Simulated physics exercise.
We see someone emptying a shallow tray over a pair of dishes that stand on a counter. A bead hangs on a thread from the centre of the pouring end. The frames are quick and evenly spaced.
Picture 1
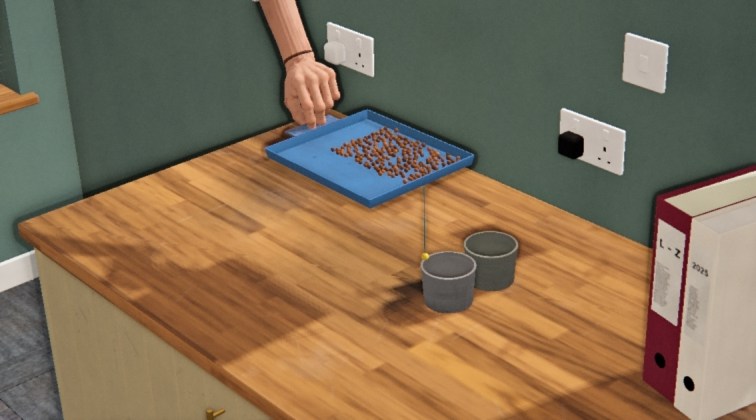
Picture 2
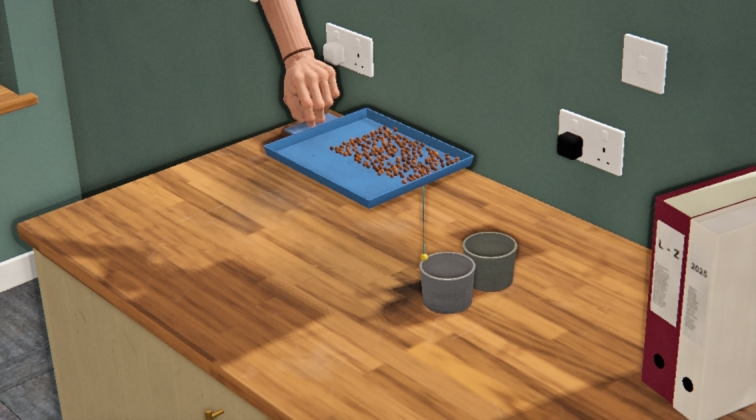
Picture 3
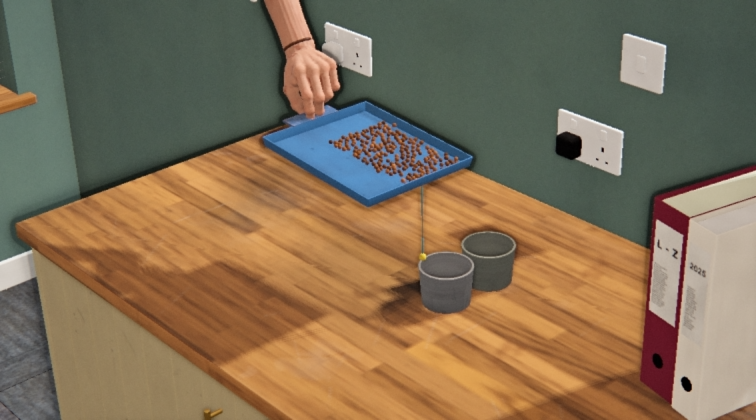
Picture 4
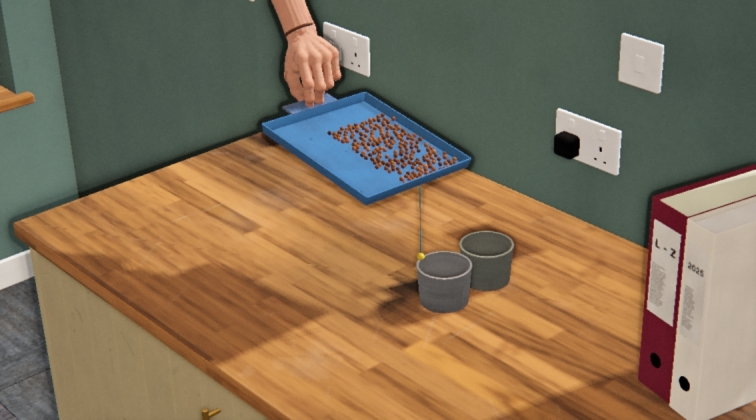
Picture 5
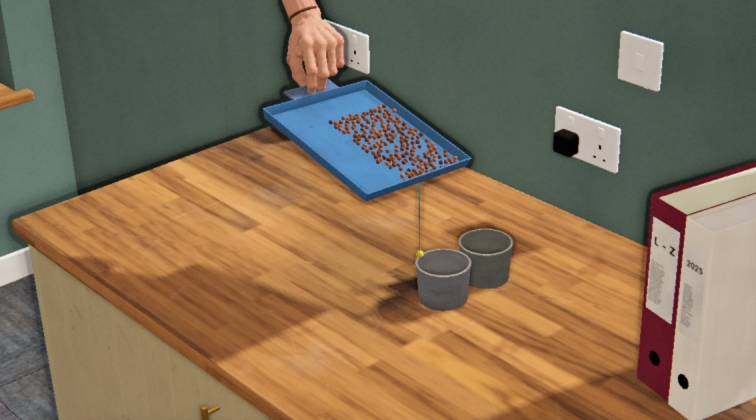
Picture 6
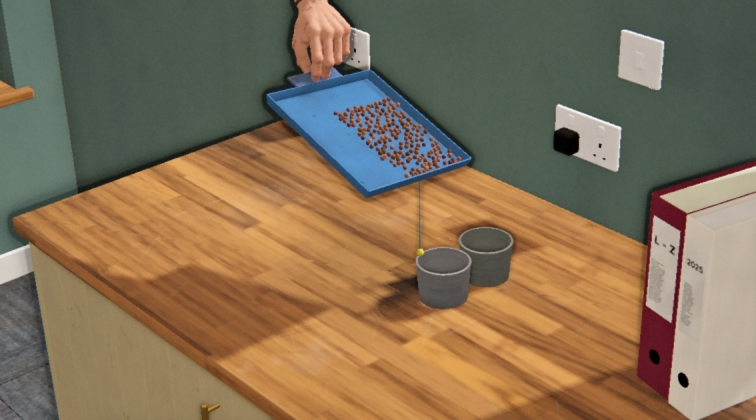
A hand holds the far end of a blue tray of small reddish-brown balls above a wooden counter by a dark green wall, seen from above at an angle. Two grey dishes stand below the near end, where a yellow bead hangs on a thread, with sockets behind and red and white binders at right. The hand steadily raises its end, tilting the tray toward its lower right corner, while the balls shift slightly.
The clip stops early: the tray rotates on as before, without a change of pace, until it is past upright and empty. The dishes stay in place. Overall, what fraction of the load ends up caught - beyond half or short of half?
Pretty clear the dishes gather most of what falls.
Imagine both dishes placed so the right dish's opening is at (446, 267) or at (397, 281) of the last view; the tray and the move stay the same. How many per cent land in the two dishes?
Near 20 % and 0 %.
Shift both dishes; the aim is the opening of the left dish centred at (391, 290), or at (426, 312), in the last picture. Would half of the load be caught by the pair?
Try 1: Not up to half; try 2: Not up to half.
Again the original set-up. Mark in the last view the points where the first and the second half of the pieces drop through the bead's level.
Around (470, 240) and then (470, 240).
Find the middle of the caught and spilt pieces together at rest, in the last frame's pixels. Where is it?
Somewhere around (480, 275) in the last picture.
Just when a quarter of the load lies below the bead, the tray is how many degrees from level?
That would be about 100 degrees from level.
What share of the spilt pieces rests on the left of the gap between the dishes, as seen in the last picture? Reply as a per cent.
Near 20 in a hundred.
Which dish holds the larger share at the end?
Pick: The one placed right.
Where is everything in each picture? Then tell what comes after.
In the first picture, corners of the pouring end near (370, 199) and (471, 155), level; middle of the load near (394, 155), cereal balls; left dish near (467, 289); right dish near (509, 268); bead on its thread near (425, 257).
In the second picture, corners of the pouring end near (369, 199) and (471, 156), level; middle of the load near (393, 155).
In the third picture, corners of the pouring end near (368, 198) and (470, 157), tipped barely, lowest at the right corner; middle of the load near (392, 152).
In the fourth picture, corners of the pouring end near (367, 196) and (469, 158), tipped a little, lowest at the right corner; middle of the load near (391, 147).
In the fifth picture, corners of the pouring end near (368, 192) and (468, 157), tipped a little, lowest at the right corner; middle of the load near (392, 141).
In the sixth picture, corners of the pouring end near (369, 190) and (469, 158), tipped clearly, lowest at the right corner; middle of the load near (396, 137), all but a few on the move; left dish near (462, 285); right dish near (504, 264).
Shortly afterwards, tray tipped steeply; all but a few on the tray; only a few in the left dish; only a few in the right dish; only a few outside both; only a few in the air.
Next, tray tipped past a quarter turn; a little on the tray; a little in the left dish; near a third in the right dish; a little outside both; near a quarter in the air.
Some moments later, tray tipped past a quarter turn; near a quarter in the left dish; near half in the right dish; near a quarter outside both.
In the end, tray tipped past a quarter turn; near a quarter in the left dish; near half in the right dish; near a quarter outside both.
